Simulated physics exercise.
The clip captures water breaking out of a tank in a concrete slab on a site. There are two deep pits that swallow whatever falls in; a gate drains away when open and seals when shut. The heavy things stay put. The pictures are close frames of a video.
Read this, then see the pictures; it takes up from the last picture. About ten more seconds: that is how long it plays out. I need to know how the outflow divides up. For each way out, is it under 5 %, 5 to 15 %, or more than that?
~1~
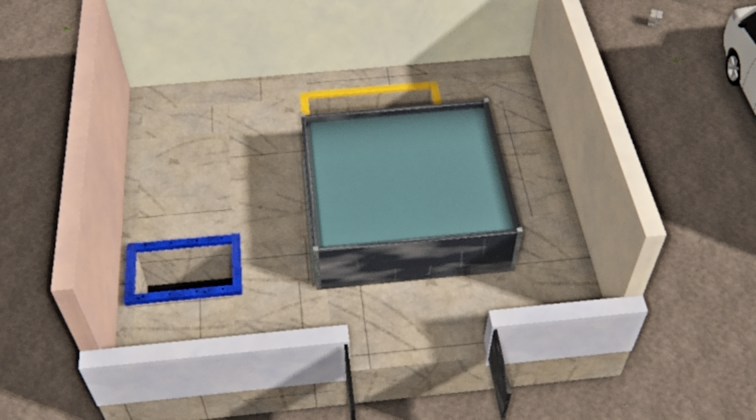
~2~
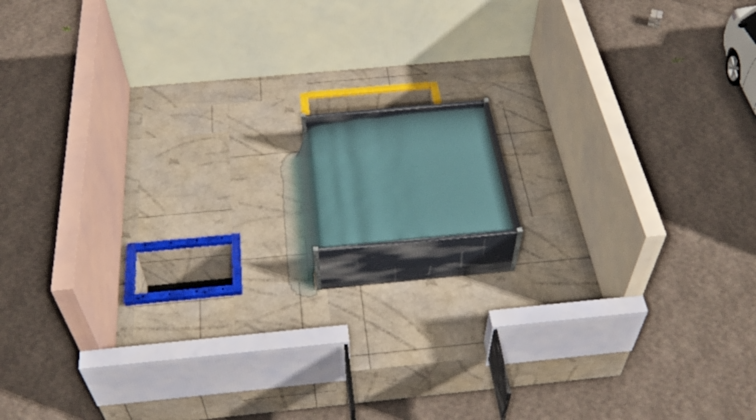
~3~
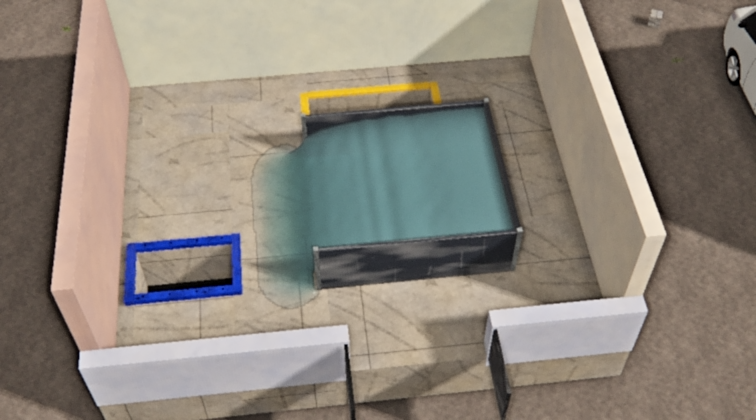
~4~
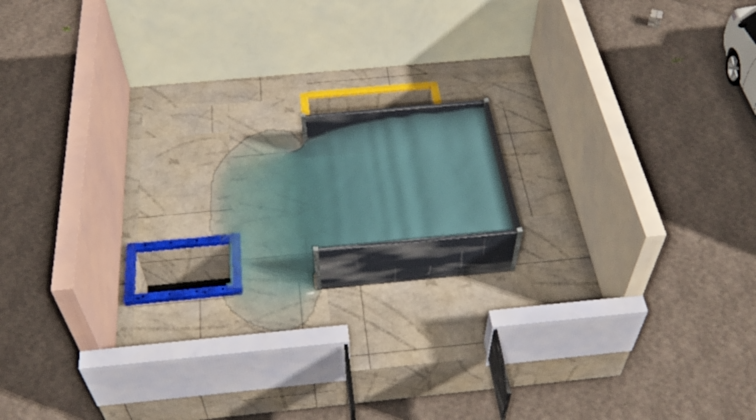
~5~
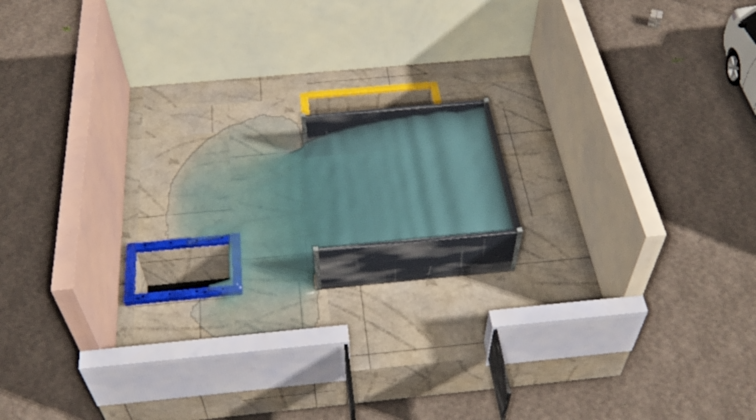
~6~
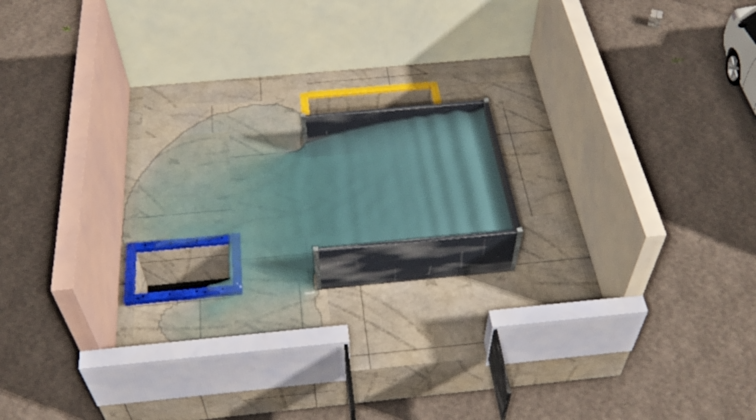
In order: The gate will capture a light share below five per cent. The blue pit will capture a heavy share beyond fifteen per cent. The yellow pit will capture a heavy share beyond fifteen per cent.
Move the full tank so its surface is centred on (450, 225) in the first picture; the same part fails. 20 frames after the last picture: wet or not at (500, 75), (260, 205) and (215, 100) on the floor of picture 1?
Going through the three spots, I'd say high and dry, swamped, swamped.
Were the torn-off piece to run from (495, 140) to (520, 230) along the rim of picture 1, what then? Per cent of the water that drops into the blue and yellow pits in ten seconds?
Blue 10 %, yellow 25 %.
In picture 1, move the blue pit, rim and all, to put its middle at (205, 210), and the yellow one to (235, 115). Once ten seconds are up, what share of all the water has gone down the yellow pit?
Roughly, in per cent: Yellow 25.
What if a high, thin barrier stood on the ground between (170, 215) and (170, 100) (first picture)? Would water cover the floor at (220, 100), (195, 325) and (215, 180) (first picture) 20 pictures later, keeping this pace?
Taken in turn, the three points are soaked, soaked and soaked.
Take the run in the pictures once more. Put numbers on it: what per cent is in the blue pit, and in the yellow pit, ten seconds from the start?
Approximate shares: 32 per cent and 18 per cent.
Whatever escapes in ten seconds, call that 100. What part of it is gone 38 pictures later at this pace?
Near 80 in a hundred, I reckon.
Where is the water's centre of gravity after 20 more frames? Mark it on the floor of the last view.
That comes out near (263, 202).
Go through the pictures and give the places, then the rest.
The open tank at (406, 175) is whole and still, in the first picture.
The front is at (313, 292), out from the gap at (313, 205), in the second picture.
Water pours out at (314, 208) and has run to (287, 302), in the third picture.
The front is at (253, 317), out from the gap at (314, 209), in the fourth picture.
The front is at (226, 335), out from the gap at (314, 210), in the fifth picture.
Water pours out at (314, 210) and has run to (138, 190), in the sixth picture.
A moment on, water covers 45 % of the floor; the gate 0 %, the blue pit 6 %, the yellow pit 0 %.
Next, water covers 45 % of the floor; the gate 0 %, the blue pit 13 %, the yellow pit 0 %.
Then, water covers 65 % of the floor; the gate 0 %, the blue pit 23 %, the yellow pit 2 %.
Later, water covers 95 % of the floor; the gate 1 %, the blue pit 31 %, the yellow pit 10 %.
In the end, water covers 100 % of the floor; the gate 3 %, the blue pit 33 %, the yellow pit 18 %.
